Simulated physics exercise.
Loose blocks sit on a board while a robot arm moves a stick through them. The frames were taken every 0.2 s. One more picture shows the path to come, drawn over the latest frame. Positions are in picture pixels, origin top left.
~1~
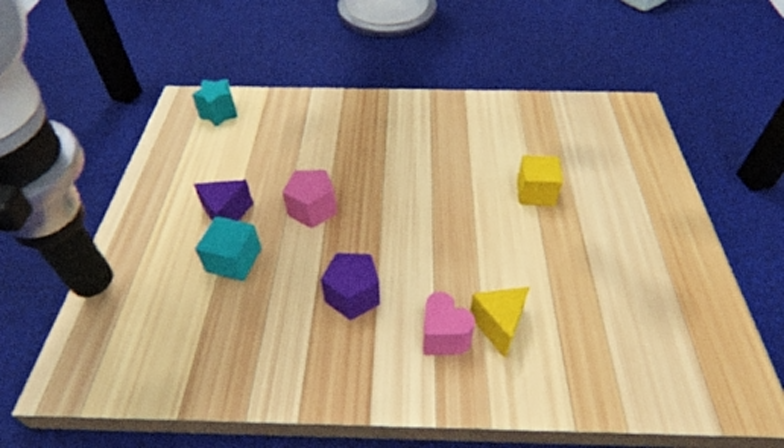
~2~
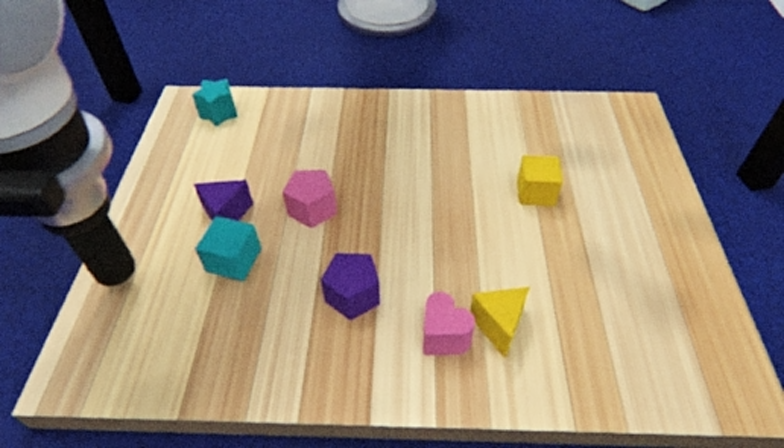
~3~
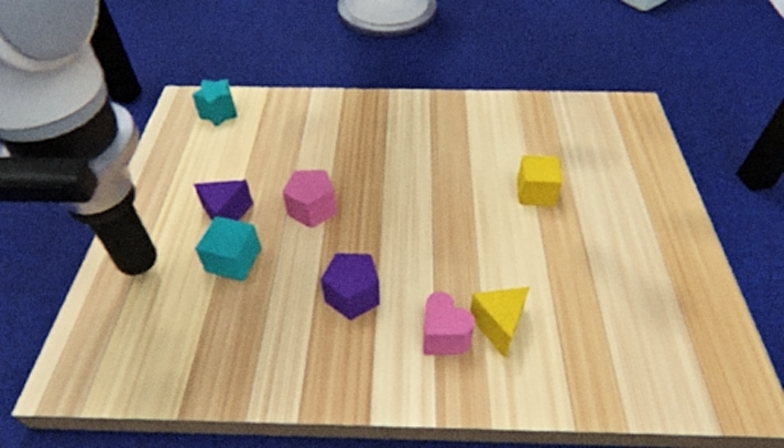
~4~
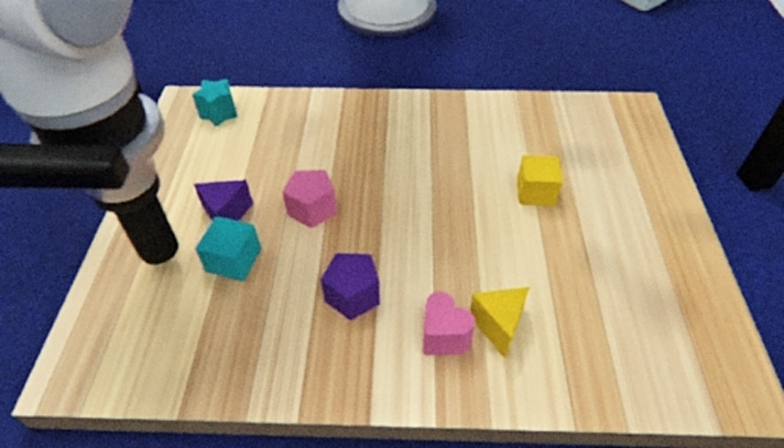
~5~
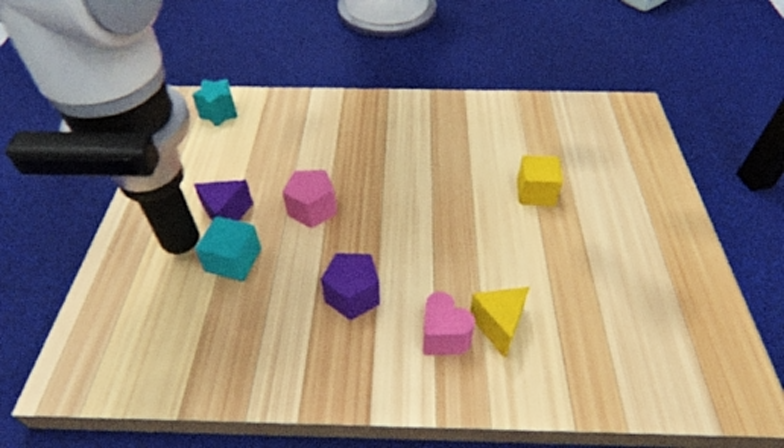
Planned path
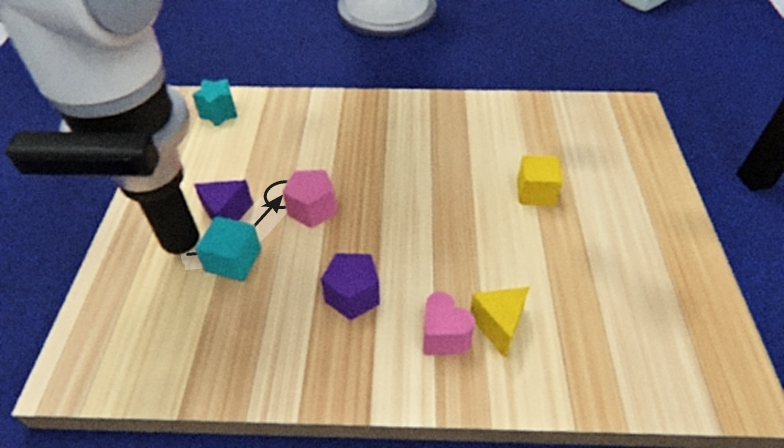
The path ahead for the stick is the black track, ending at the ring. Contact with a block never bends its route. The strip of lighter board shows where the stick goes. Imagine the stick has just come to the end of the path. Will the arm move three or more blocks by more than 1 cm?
No, that is not how it ends up.
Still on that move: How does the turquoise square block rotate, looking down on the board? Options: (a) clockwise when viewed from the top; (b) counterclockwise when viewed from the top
(a)
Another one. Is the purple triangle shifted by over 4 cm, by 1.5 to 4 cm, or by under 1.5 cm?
It ends 1.5 to 4 cm from its spot.
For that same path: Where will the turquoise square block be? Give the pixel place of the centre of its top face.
The middle of the upper face of the turquoise square block will lie at about (261, 235) in the picture.
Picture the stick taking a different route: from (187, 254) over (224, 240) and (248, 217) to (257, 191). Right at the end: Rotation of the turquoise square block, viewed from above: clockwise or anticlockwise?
Twists clockwise.
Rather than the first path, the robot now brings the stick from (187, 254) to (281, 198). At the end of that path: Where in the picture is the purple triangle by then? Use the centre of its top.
At pixel (244, 163).
Drawn move, from (187, 254) through (229, 245) and (259, 220) to (283, 195).
On the path given first. One third of the way, stick (225, 231); purple triangle (223, 188), turned 20° anticlockwise; turquoise square block (258, 235), turned 20° clockwise.
Two thirds of the way, stick (256, 206); purple triangle (232, 178), turned 80° anticlockwise; turquoise square block (261, 235), turned 25° clockwise.
At the end, stick (280, 180); purple triangle (235, 173), turned 110° anticlockwise; turquoise square block (261, 235), turned 25° clockwise; pink five-sided block still.
